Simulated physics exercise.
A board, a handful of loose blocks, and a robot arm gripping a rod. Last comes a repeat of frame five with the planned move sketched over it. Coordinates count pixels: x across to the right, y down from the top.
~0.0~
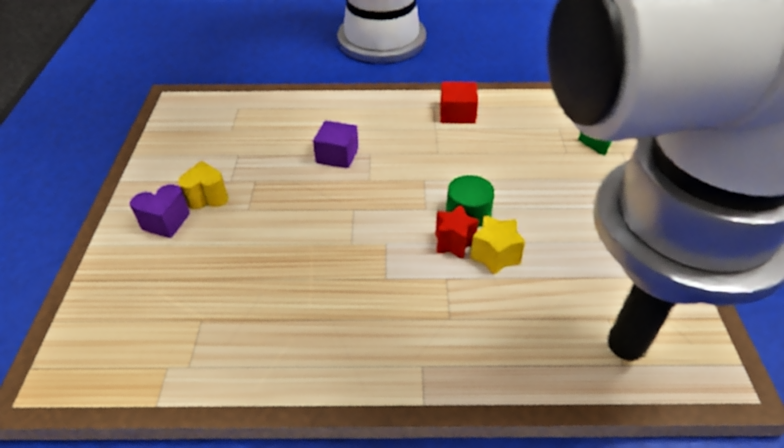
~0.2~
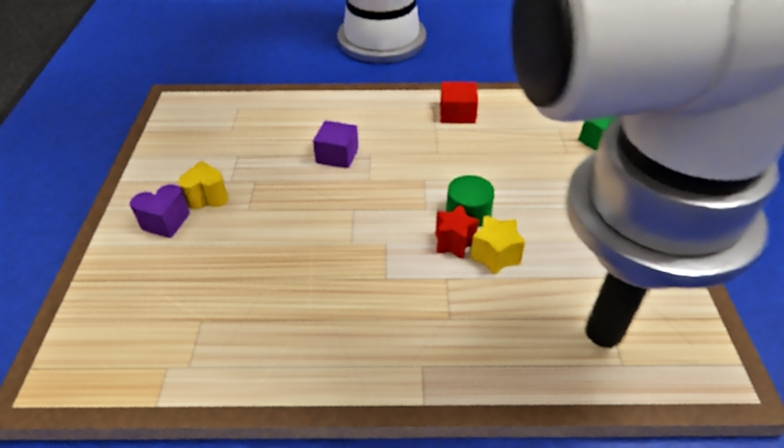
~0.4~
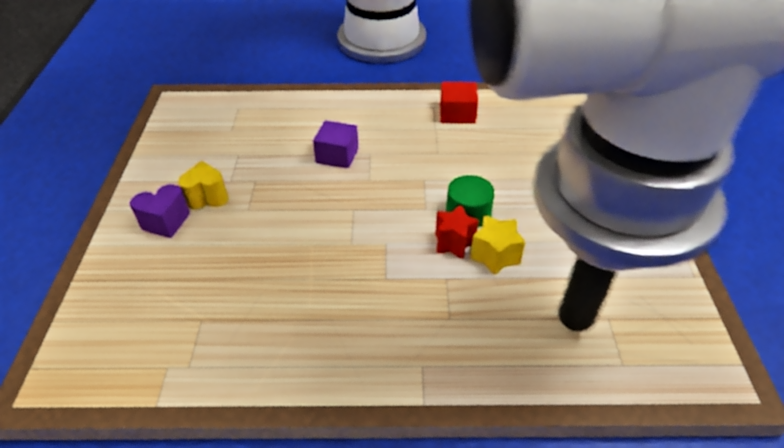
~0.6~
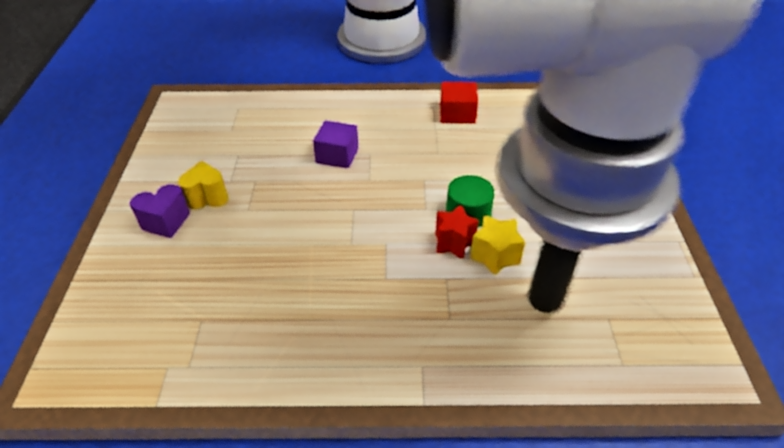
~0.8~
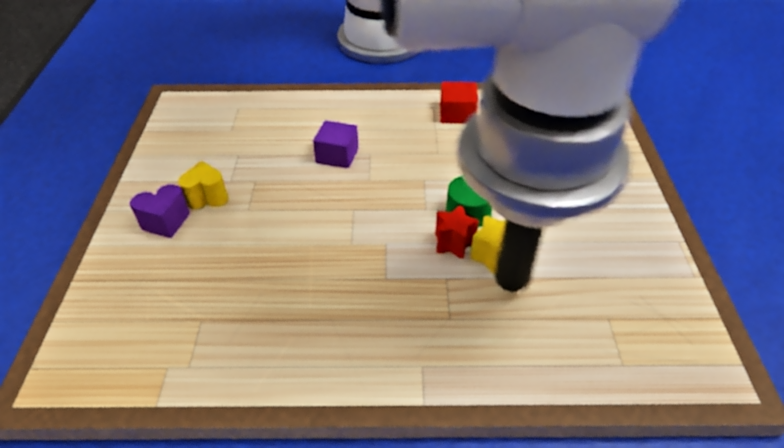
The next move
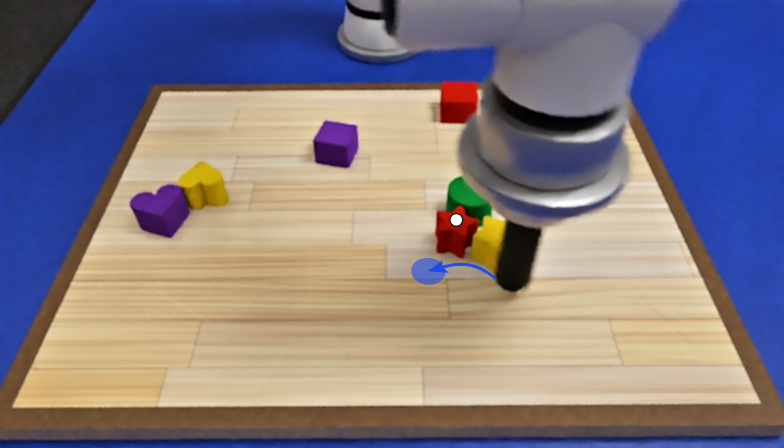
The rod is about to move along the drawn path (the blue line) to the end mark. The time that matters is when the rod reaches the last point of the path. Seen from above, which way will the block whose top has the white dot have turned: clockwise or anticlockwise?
Seen from above, counterclockwise.
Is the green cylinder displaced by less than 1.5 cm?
Yes.
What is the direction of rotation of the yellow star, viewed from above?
It goes round the way clock hands do.
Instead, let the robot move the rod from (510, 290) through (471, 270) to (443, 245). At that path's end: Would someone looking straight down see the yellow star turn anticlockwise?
No, that is not what happens.
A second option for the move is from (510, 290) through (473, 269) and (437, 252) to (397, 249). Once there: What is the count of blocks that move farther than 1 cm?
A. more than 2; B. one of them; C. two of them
C.
The line goes from (510, 290) over (486, 272) and (457, 264) to (428, 271); the dot is on the red star.
The first path, step by step. Halfway along, rod (473, 255); red star (451, 214), turned 35° anticlockwise; yellow star (492, 220), turned 55° clockwise.
At the end, rod (429, 261); red star (451, 214), turned 35° anticlockwise; green cylinder unmoved; yellow star (492, 219), turned 55° clockwise.
